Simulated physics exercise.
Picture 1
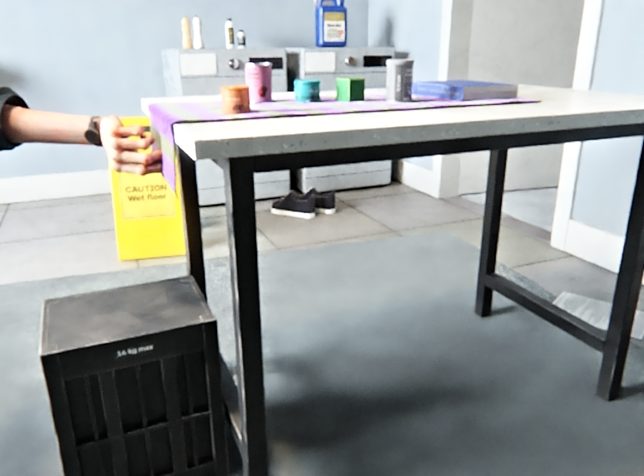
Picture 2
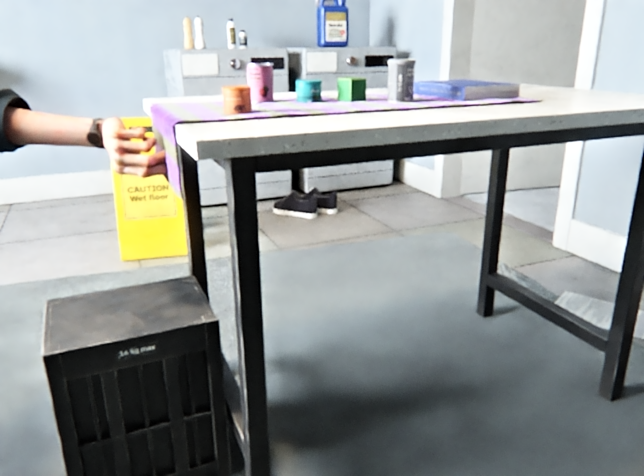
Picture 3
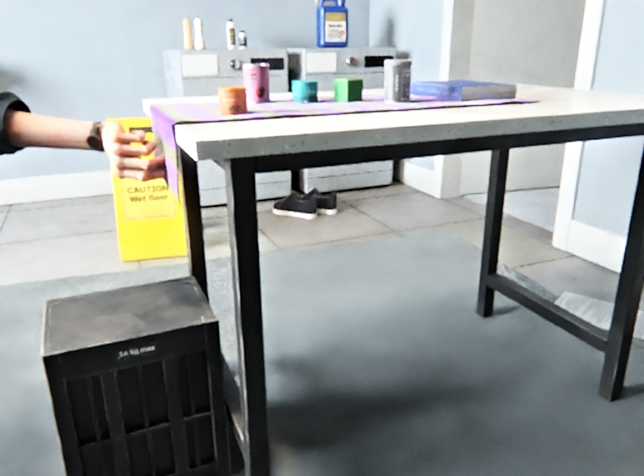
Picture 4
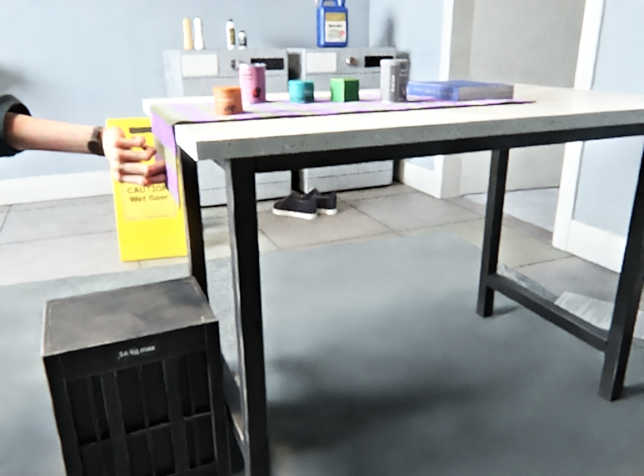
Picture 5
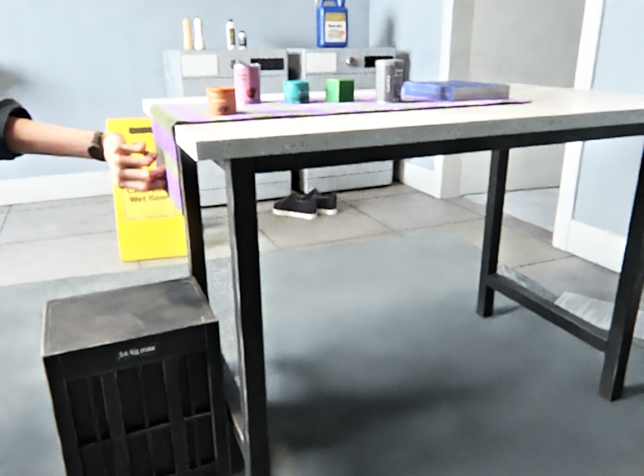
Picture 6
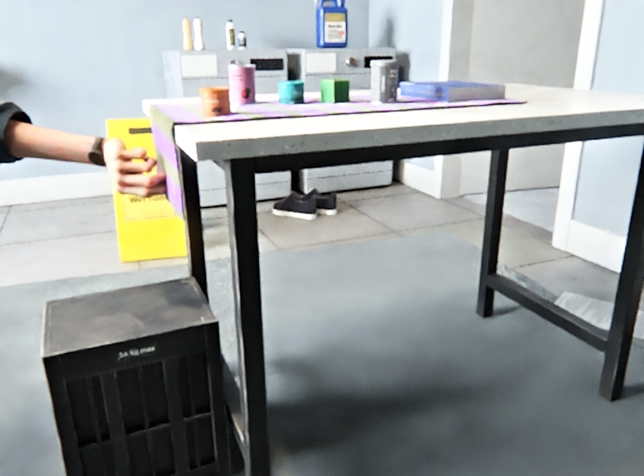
In this clip, a hand at the left grips the end of a purple scarf beside a yellow caution sign, and the scarf slides slightly left along a table, carrying small colourful containers, a green cube and a blue book.
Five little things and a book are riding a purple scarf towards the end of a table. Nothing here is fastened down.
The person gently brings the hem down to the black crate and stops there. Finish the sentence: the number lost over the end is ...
The number lost over the end is two.
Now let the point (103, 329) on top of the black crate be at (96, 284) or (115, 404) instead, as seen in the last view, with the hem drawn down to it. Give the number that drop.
Over the edge: 1, then 4.
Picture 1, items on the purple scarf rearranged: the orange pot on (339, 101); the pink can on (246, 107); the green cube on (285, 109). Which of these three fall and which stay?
The orange pot would stay in place, the pink can would end up off, the green cube would end up off.
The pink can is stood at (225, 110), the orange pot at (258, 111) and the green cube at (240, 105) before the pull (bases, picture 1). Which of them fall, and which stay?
In the end the pink can is no longer on top, the orange pot is no longer on top, and the green cube is no longer on top.
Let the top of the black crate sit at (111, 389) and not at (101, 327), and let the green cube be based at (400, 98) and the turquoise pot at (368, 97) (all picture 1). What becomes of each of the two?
Result: Green cube still there, turquoise pot still there.
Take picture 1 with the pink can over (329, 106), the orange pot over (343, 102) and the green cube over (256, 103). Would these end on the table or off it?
Of the three, the pink can stays aboard, the orange pot stays aboard, the green cube takes a tumble.
Early on, hem near (172, 245); all still up.
Midway, hem on the crate; orange pot and pink can gone.
Finally, hem on the crate; orange pot and pink can gone. The table loses two.
